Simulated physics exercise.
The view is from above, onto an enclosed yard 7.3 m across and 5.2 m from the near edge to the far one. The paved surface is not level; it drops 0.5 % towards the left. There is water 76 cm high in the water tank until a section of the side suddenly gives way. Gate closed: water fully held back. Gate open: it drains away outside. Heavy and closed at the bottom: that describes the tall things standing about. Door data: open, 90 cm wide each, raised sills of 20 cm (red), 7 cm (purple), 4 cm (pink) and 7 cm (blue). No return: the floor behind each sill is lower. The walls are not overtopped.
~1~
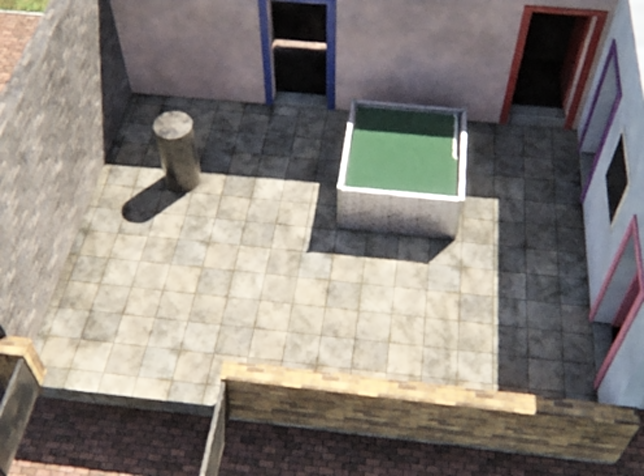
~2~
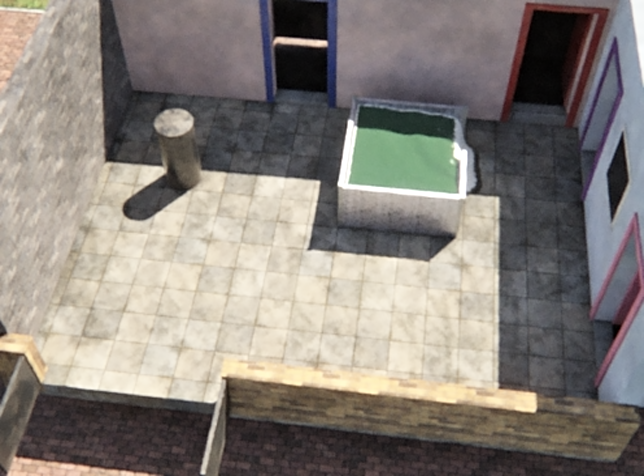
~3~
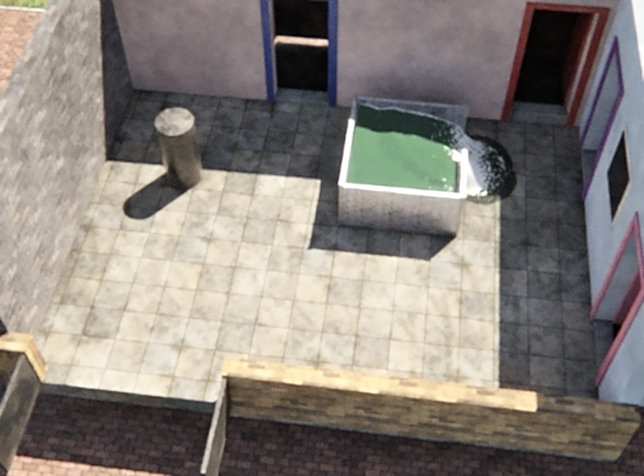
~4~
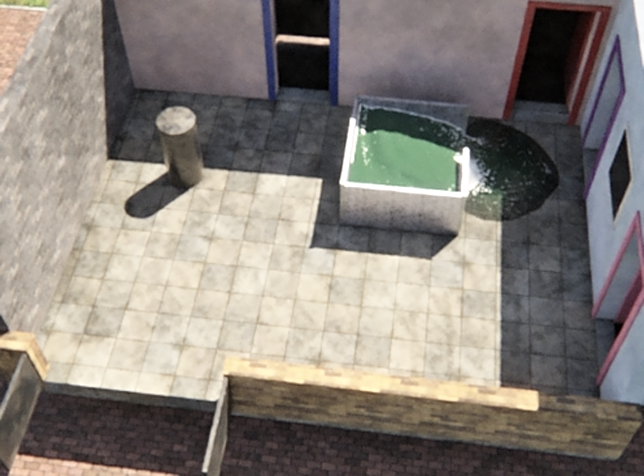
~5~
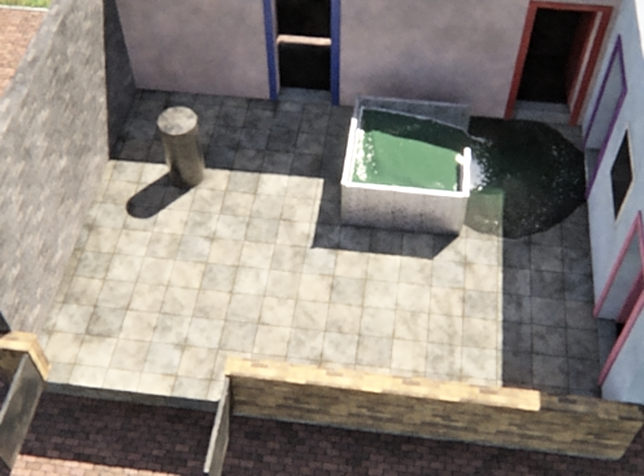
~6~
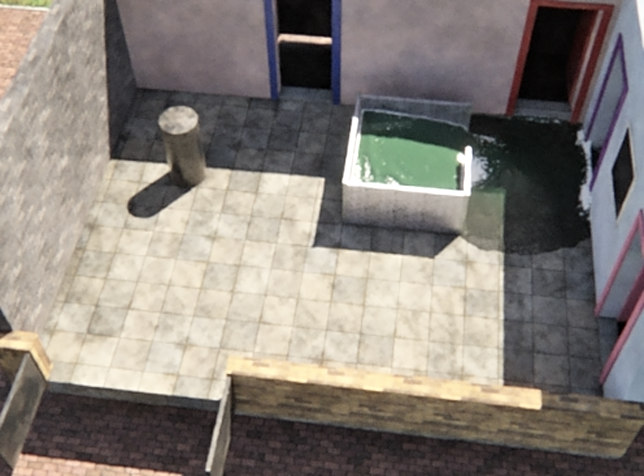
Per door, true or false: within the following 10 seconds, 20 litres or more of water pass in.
Red door: True. Purple door: True. Pink door: False. Blue door: False.
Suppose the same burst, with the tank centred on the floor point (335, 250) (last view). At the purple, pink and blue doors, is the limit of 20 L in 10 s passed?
Checking the limit: Purple is beyond it, pink is beyond it and blue is within it.
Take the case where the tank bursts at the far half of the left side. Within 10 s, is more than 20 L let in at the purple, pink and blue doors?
So purple stays lower, pink stays lower, blue tops it.
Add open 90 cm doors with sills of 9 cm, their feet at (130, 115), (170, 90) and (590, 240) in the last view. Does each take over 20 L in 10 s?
Less, less, more.
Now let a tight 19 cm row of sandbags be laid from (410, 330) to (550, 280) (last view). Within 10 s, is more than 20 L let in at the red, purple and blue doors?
Red beyond the limit, purple beyond the limit, blue within the limit.
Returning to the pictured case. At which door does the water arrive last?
Result: Blue door.
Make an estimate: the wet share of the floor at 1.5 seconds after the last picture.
Covered: Roughly 20 %.
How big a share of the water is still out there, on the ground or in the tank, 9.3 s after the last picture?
About 68 per cent.
Then, 0.7 s after the last picture water covers 15 % of the floor and is deepest (48 cm) near (578, 124); red door 31 cm at the sill, 5 L in, purple door 24 cm at the sill, 130 L in, pink door not reached, blue door not reached.
Then, 1.5 s after the last picture water covers 20 % of the floor and is deepest (32 cm) near (578, 124); red door 27 cm at the sill, 32 L in, purple door 29 cm at the sill, 288 L in, pink door 5 cm at the sill, 0 L in, blue door not reached.
Then, 2.8 s after the last picture water covers 30 % of the floor and is deepest (23 cm) near (578, 124); red door 20 cm at the sill, 46 L in, purple door 22 cm at the sill, 427 L in, pink door 4 cm at the sill, 0 L in, blue door not reached.
Then, 5.3 s after the last picture water covers 55 % of the floor and is deepest (14 cm) near (521, 119); red door 14 cm at the sill, 47 L in, purple door 13 cm at the sill, 542 L in, pink door 3 cm at the sill, 1 L in, blue door 5 cm at the sill, 0 L in.
Then, 9.3 s after the last picture water covers 90 % of the floor and is deepest (8 cm) near (97, 194); red door 7 cm at the sill, 47 L in, purple door 7 cm at the sill, 567 L in, pink door 4 cm at the sill, 7 L in, blue door 3 cm at the sill, 0 L in.
